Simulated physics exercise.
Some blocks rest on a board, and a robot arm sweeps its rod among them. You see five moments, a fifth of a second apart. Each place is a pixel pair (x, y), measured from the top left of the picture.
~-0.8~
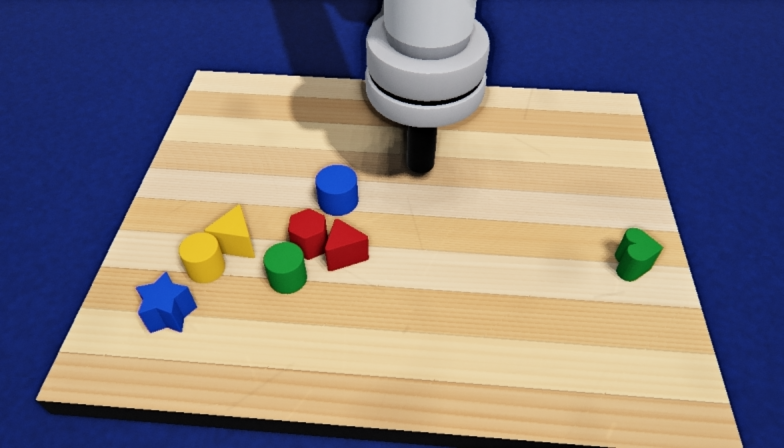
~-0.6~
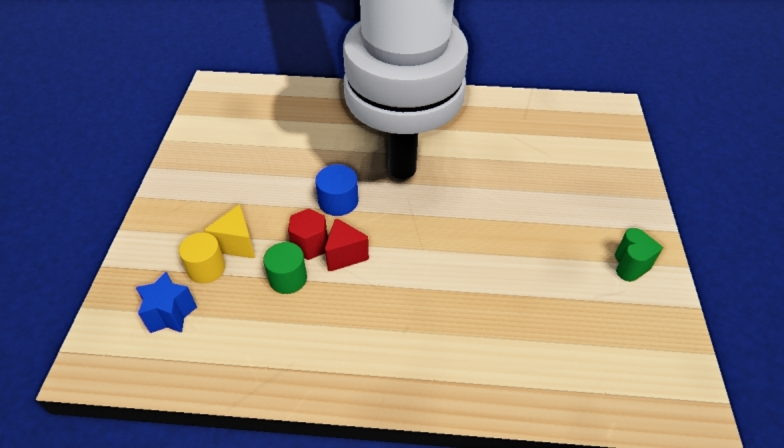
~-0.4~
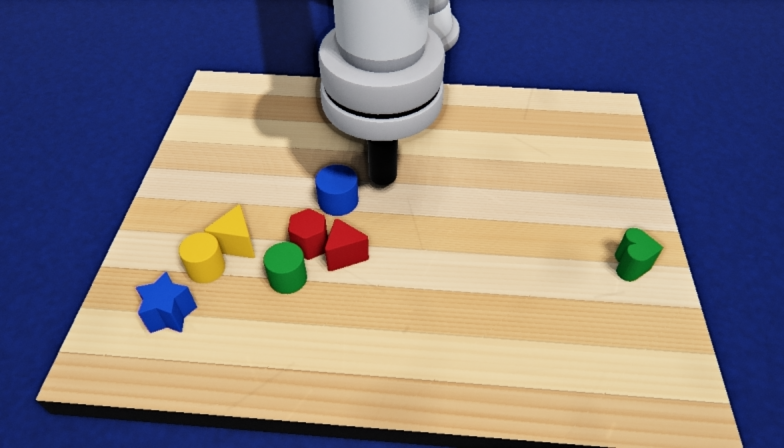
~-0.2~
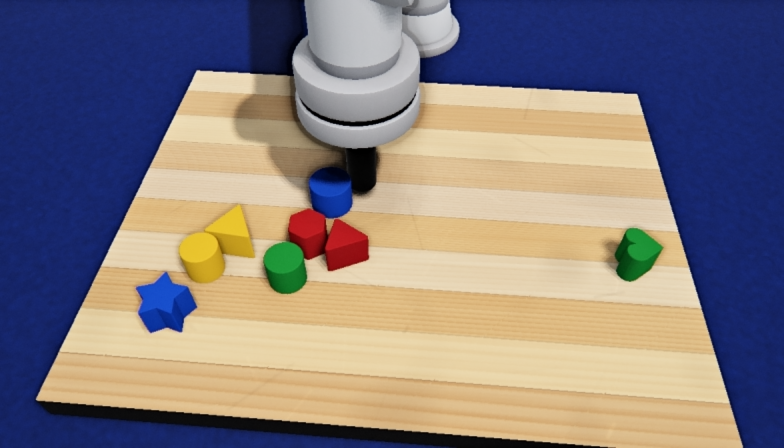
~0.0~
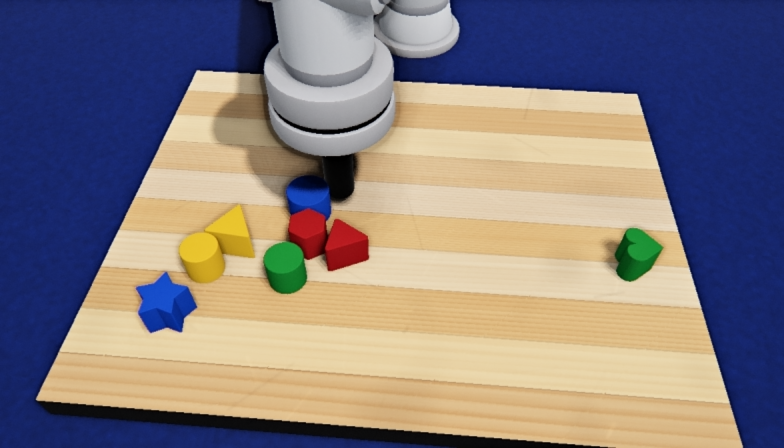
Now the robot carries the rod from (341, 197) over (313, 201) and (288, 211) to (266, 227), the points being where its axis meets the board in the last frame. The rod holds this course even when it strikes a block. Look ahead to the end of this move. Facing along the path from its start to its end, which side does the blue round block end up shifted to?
The left-hand side.
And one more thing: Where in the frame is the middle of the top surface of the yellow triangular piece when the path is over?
It should be at (205, 232) by then.
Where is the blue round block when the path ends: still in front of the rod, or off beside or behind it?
It holds its place in front.
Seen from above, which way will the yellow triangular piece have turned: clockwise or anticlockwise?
From above, it looks like the yellow triangular piece goes clockwise.
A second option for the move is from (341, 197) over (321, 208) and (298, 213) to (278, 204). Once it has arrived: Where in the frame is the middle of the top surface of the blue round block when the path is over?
It comes to (248, 203).
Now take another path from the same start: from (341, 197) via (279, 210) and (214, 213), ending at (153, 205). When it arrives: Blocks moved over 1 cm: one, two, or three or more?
The push moves three or more blocks more than 1 cm.
What follows on the original path. Halfway along, rod at (298, 199); blue round block at (271, 206).
At the end, rod at (264, 220); yellow round block at (183, 256); yellow triangular piece at (205, 232), turned 20° clockwise; red six-sided block still; blue round block at (242, 232).
